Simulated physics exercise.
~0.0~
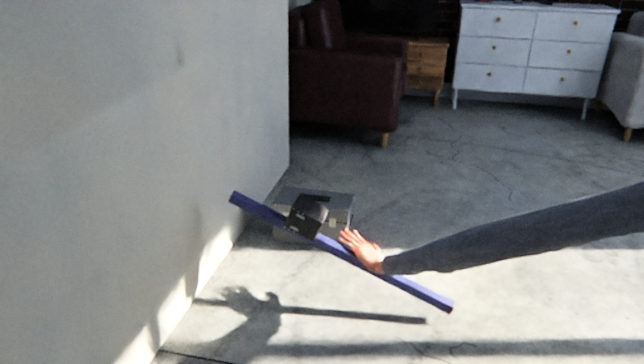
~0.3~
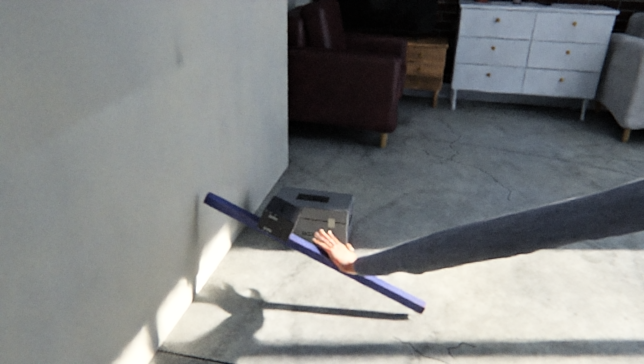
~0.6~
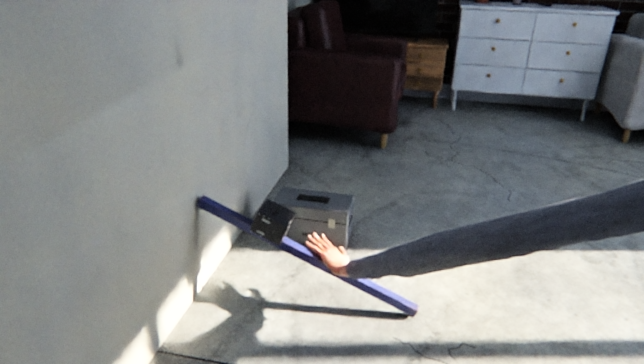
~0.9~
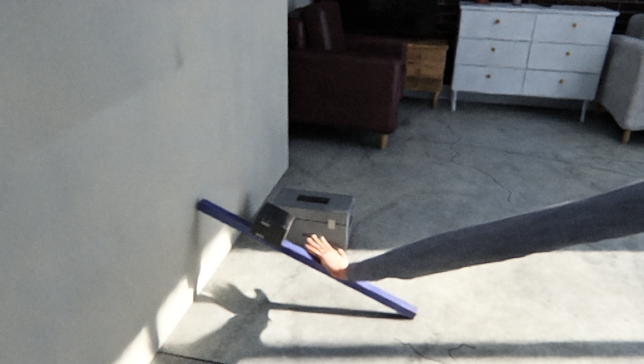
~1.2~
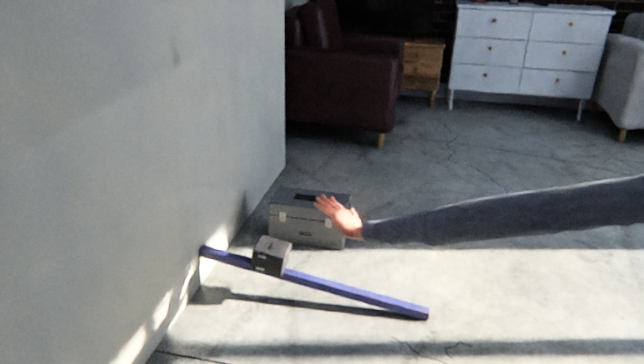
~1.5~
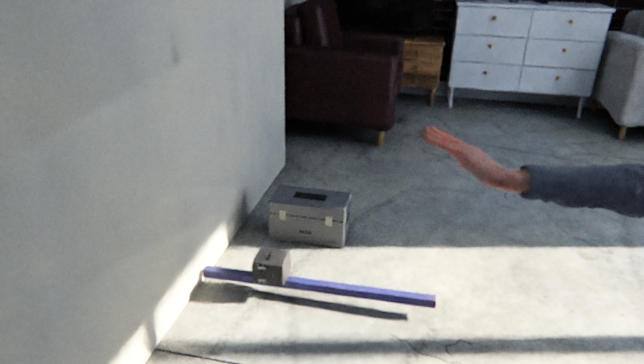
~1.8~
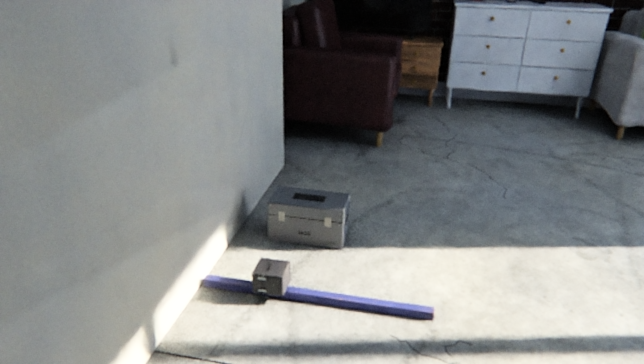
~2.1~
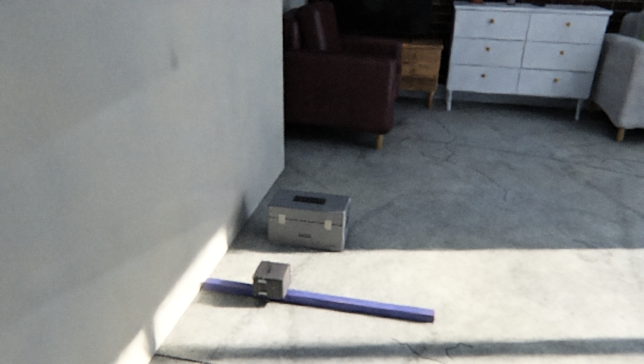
A hand moved a blue pole left until it leaned at a low slant against the pale wall, then let go and drew away, and the pole slid down and came to rest on the floor near a grey toolbox that stayed put.
